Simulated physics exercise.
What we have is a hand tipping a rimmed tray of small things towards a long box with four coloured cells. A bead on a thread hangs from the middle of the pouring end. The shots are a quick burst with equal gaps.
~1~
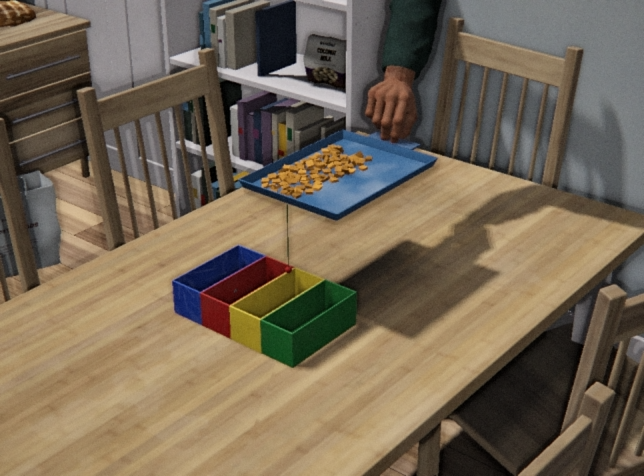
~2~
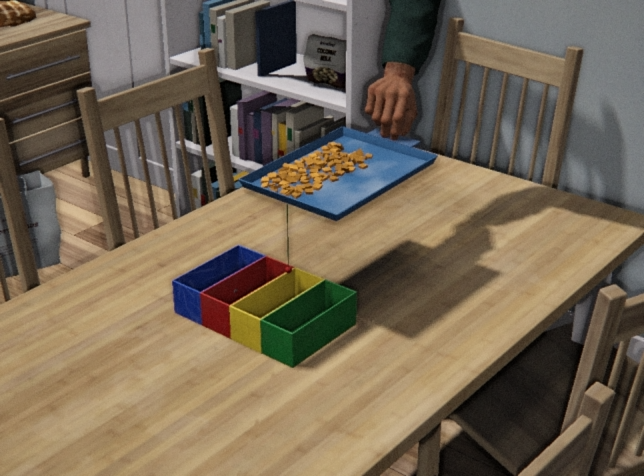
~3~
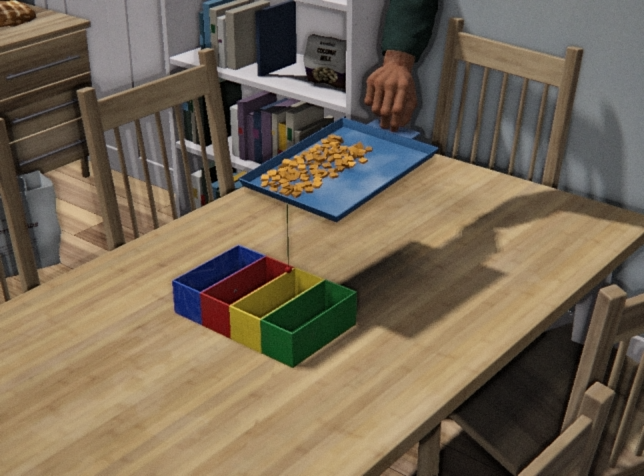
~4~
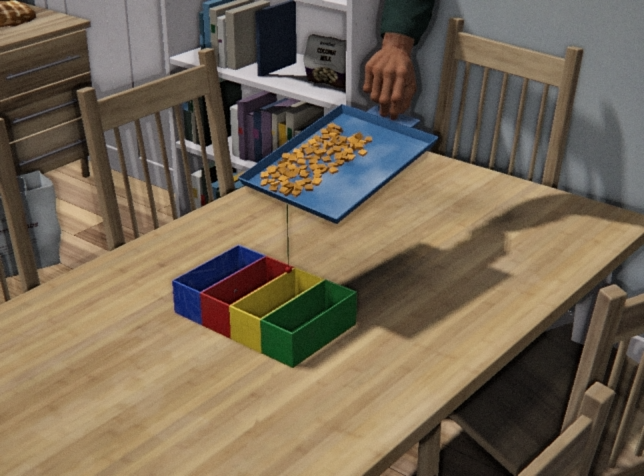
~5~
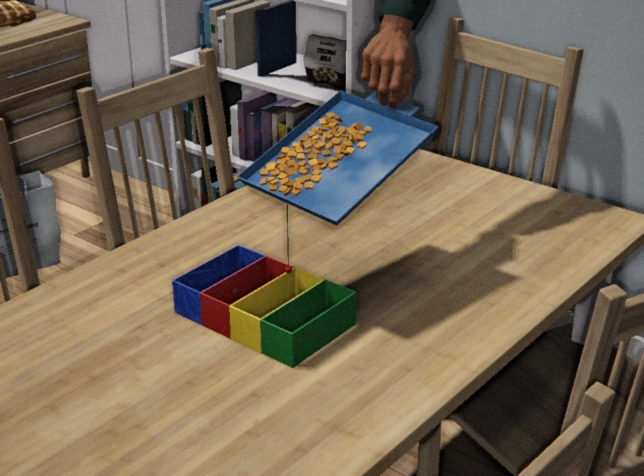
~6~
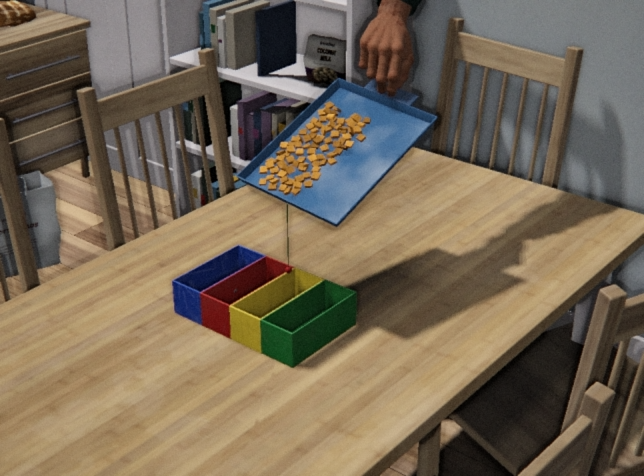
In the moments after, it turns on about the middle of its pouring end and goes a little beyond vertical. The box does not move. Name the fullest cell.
Most goes to the green cell.
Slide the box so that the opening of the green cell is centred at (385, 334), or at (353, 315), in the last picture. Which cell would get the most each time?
First that red cell, then the cell in yellow.
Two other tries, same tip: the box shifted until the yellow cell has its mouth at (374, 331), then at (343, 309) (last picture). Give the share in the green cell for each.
First some 0, then 0 per cent.
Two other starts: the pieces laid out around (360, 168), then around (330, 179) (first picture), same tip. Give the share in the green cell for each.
In turn 60 and 60 in a hundred.
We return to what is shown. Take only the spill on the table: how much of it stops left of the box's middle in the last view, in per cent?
Some 10 per cent.
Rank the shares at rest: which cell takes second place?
In second place: The yellow one.
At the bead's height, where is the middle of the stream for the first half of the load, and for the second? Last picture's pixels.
First near (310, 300), later near (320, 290).
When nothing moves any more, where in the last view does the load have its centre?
Near (307, 337).
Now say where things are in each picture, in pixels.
The first picture shows corners of the pouring end near (243, 179) and (337, 212), level; middle of the load near (318, 170), small crackers; bead on its thread near (288, 270); blue cell near (187, 300); red cell near (216, 313); yellow cell near (246, 326); green cell near (277, 340).
The second picture shows corners of the pouring end near (243, 179) and (337, 212), level; middle of the load near (318, 168).
The third picture shows corners of the pouring end near (243, 178) and (336, 214), tipped barely, lowest at the right corner; middle of the load near (317, 164).
The fourth picture shows corners of the pouring end near (243, 177) and (336, 216), tipped a little, lowest at the right corner; middle of the load near (317, 158).
The fifth picture shows corners of the pouring end near (242, 176) and (336, 218), tipped clearly, lowest at the right corner; middle of the load near (316, 152).
The sixth picture shows corners of the pouring end near (241, 175) and (336, 220), tipped clearly, lowest at the right corner; middle of the load near (315, 146); blue cell near (187, 300); red cell near (216, 313); yellow cell near (246, 326); green cell near (277, 340).
Shortly afterwards, tray tipped steeply; the bulk on the tray; near a quarter falling or outside the box.
Next, tray tipped past a quarter turn; near half in the green cell; near a quarter in the yellow cell; only a few in the red cell; near a quarter falling or outside the box.
Some moments later, tray tipped past a quarter turn; near half in the green cell; near a quarter in the yellow cell; only a few in the red cell; near a quarter falling or outside the box.
In the end, tray tipped past a quarter turn; near half in the green cell; near a quarter in the yellow cell; only a few in the red cell; none at all in the blue cell; near a quarter outside the box.
